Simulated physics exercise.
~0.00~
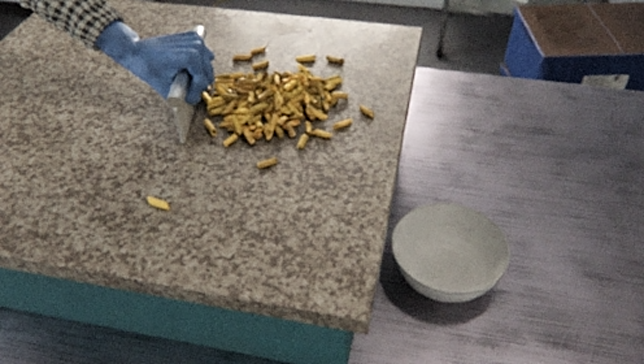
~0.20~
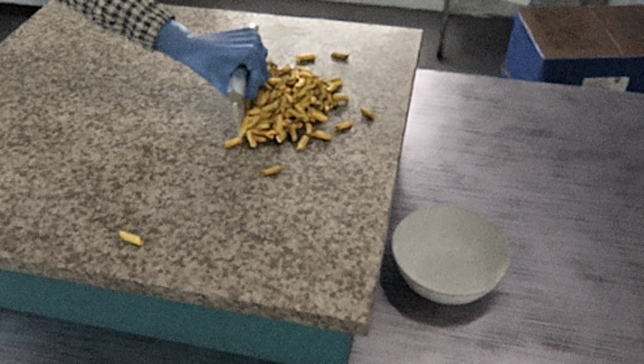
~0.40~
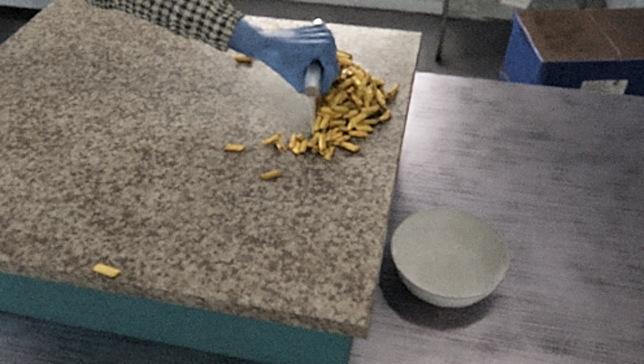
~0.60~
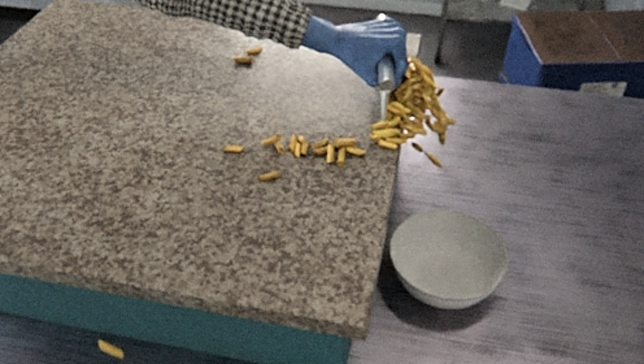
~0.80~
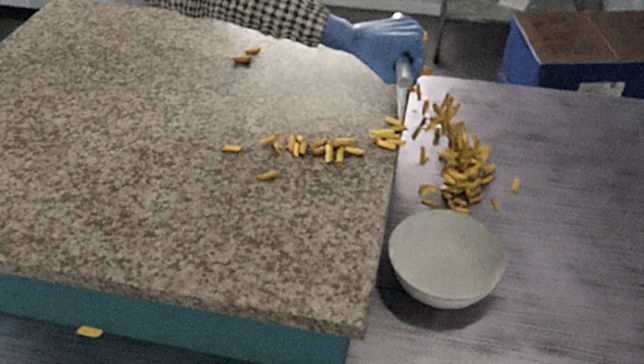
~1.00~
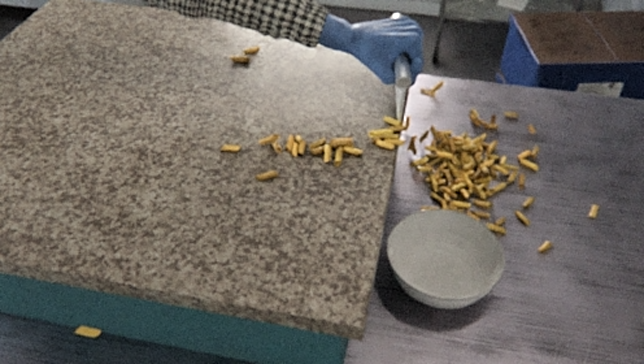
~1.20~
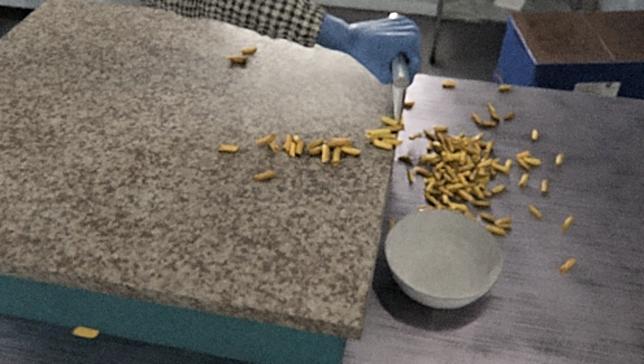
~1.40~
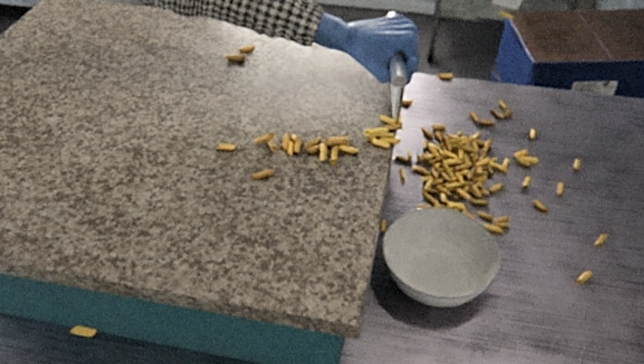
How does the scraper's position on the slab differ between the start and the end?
At the start the scraper is on the slab's surface, well in from the right edge and just left of the pasta heap. By the end it is farther right, at the slab's right edge.
